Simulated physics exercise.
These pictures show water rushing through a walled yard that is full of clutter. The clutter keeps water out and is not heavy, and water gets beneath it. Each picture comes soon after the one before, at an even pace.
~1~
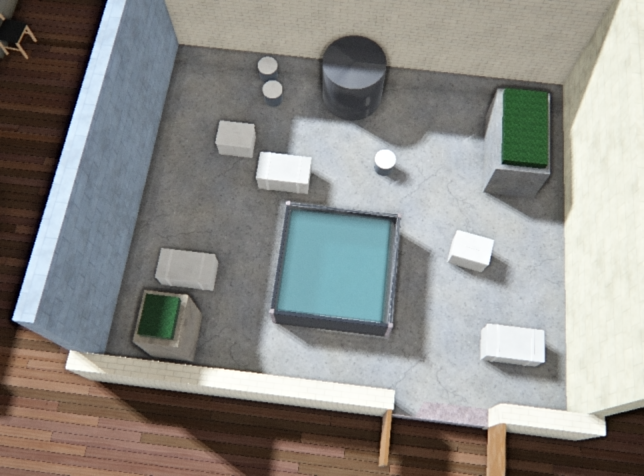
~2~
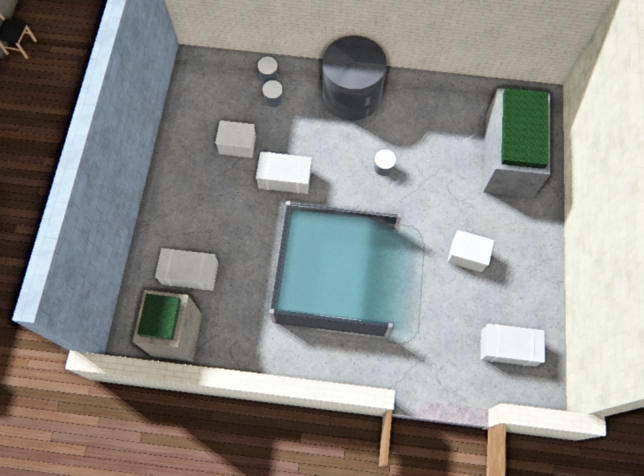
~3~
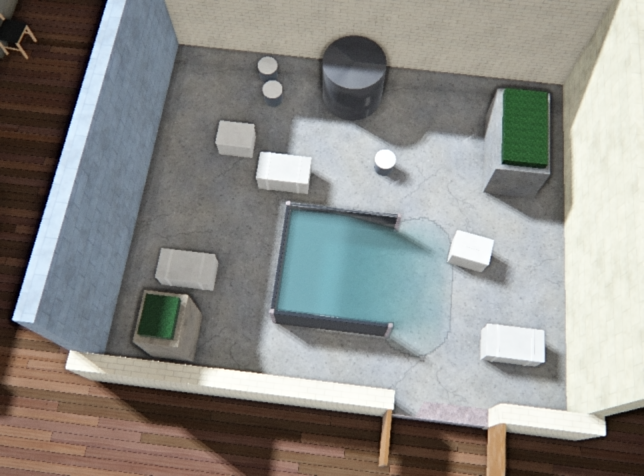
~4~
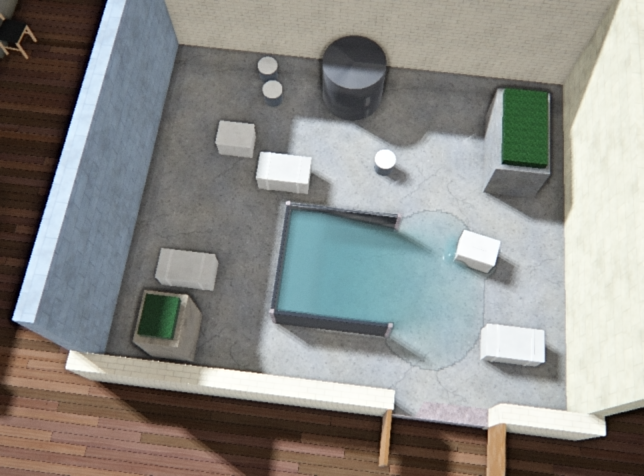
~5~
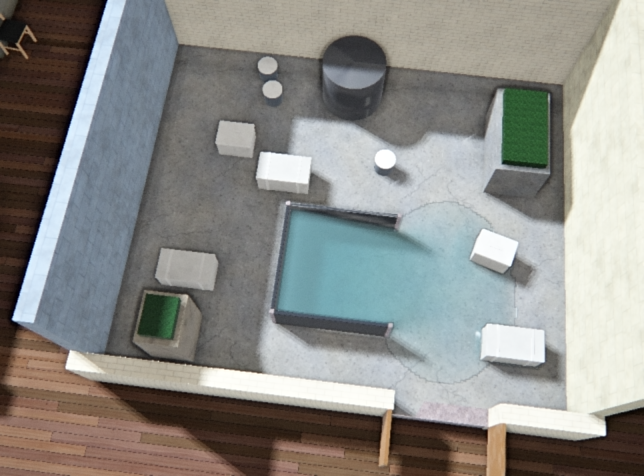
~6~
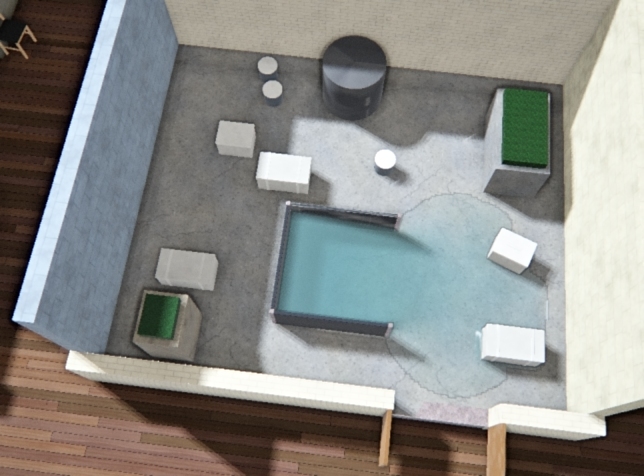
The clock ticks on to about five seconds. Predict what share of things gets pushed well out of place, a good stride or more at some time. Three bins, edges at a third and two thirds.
I expect the share pushed well aside to be below one third.
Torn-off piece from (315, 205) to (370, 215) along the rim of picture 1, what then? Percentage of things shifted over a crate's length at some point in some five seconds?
Estimate: Close to 40 per cent.
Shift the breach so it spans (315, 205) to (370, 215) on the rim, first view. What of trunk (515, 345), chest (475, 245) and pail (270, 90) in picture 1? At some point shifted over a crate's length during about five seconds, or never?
Never got that far, never got that far, got that far.
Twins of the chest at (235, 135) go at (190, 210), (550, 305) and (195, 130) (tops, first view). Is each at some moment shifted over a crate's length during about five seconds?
Copy by copy, in order: Largely stays, largely stays, largely stays.
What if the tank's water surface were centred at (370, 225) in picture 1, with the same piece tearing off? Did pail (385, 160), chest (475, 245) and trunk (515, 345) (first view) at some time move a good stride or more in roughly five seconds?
Well, the first one didn't get far, the second got driven a long way, and the third got driven a long way.
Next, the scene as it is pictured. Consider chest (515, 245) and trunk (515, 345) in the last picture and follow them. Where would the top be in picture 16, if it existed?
First top about at (561, 197); second top about at (542, 377).
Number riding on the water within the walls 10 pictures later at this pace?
Number: 2.
A moment on, 1 of 8 are well off their spots; 0 afloat.
Next, 2 of 8 are well off their spots; 2 afloat.
Later, 2 of 8 are well off their spots; 2 afloat.
In the end, 2 of 8 are well off their spots, and 2 have been at some point; 1 afloat.
